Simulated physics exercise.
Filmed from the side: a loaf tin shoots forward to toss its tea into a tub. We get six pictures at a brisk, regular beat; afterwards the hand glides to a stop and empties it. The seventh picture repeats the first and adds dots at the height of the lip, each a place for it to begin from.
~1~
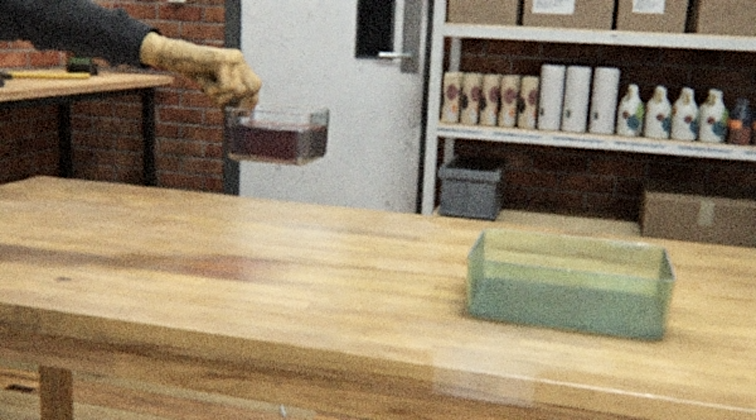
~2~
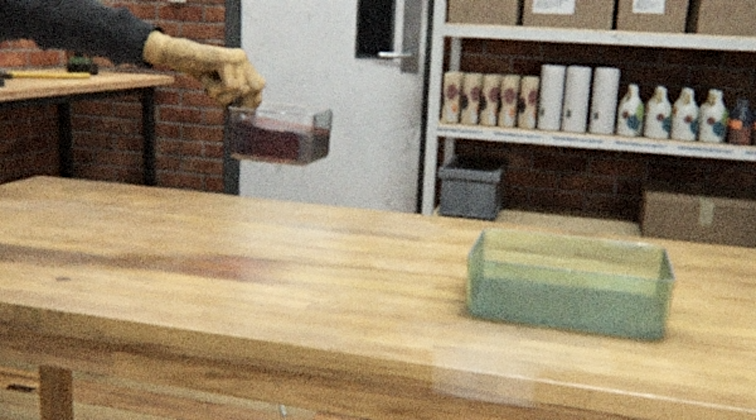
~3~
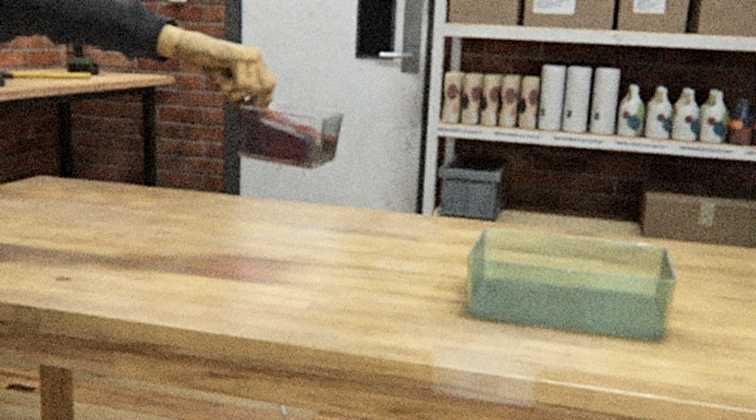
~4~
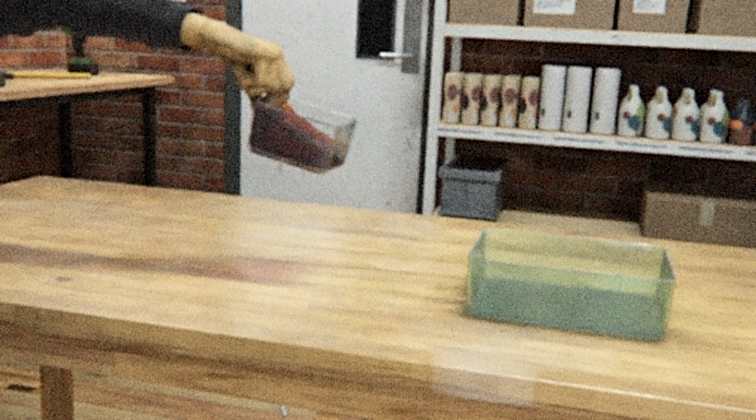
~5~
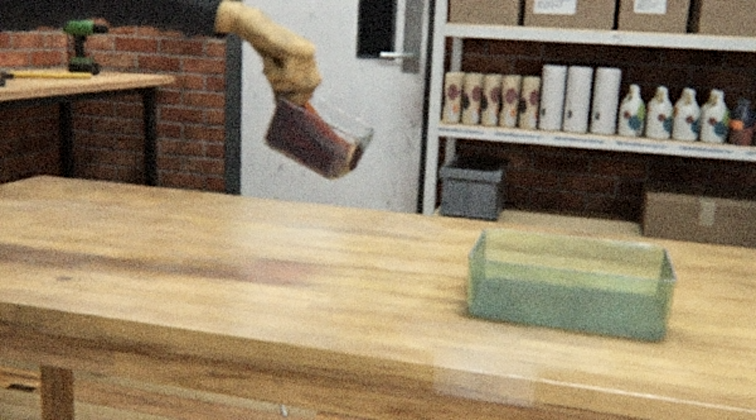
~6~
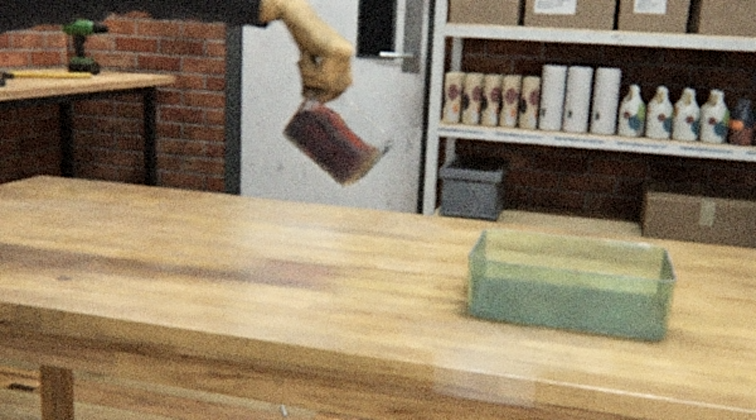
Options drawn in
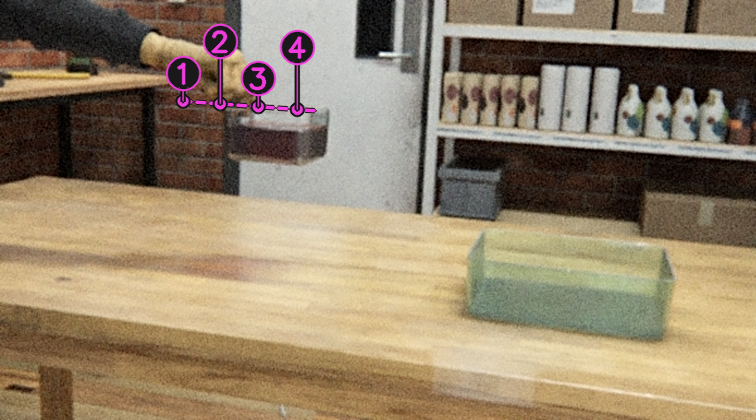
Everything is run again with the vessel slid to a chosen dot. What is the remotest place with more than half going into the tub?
The answer is place 4.
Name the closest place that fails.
Here it is place 3.
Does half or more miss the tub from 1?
Yes, that goes wrong.
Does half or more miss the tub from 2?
Yes, that goes wrong.
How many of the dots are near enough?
One of them.
On the marked copy, 1 at (183, 101); 2 at (220, 103); 3 at (258, 106); 4 at (297, 109).
If 1 is chosen, about 0 % lands in the tub, 100 % falls short.
If 2 is chosen, about 0 % lands in the tub, 96 % falls short and 4 % goes beside or beyond.
If 3 is chosen, about 15 % lands in the tub, 77 % falls short and 7 % goes beside or beyond.
If 4 is chosen, about 79 % lands in the tub, 11 % falls short and 11 % goes beside or beyond.
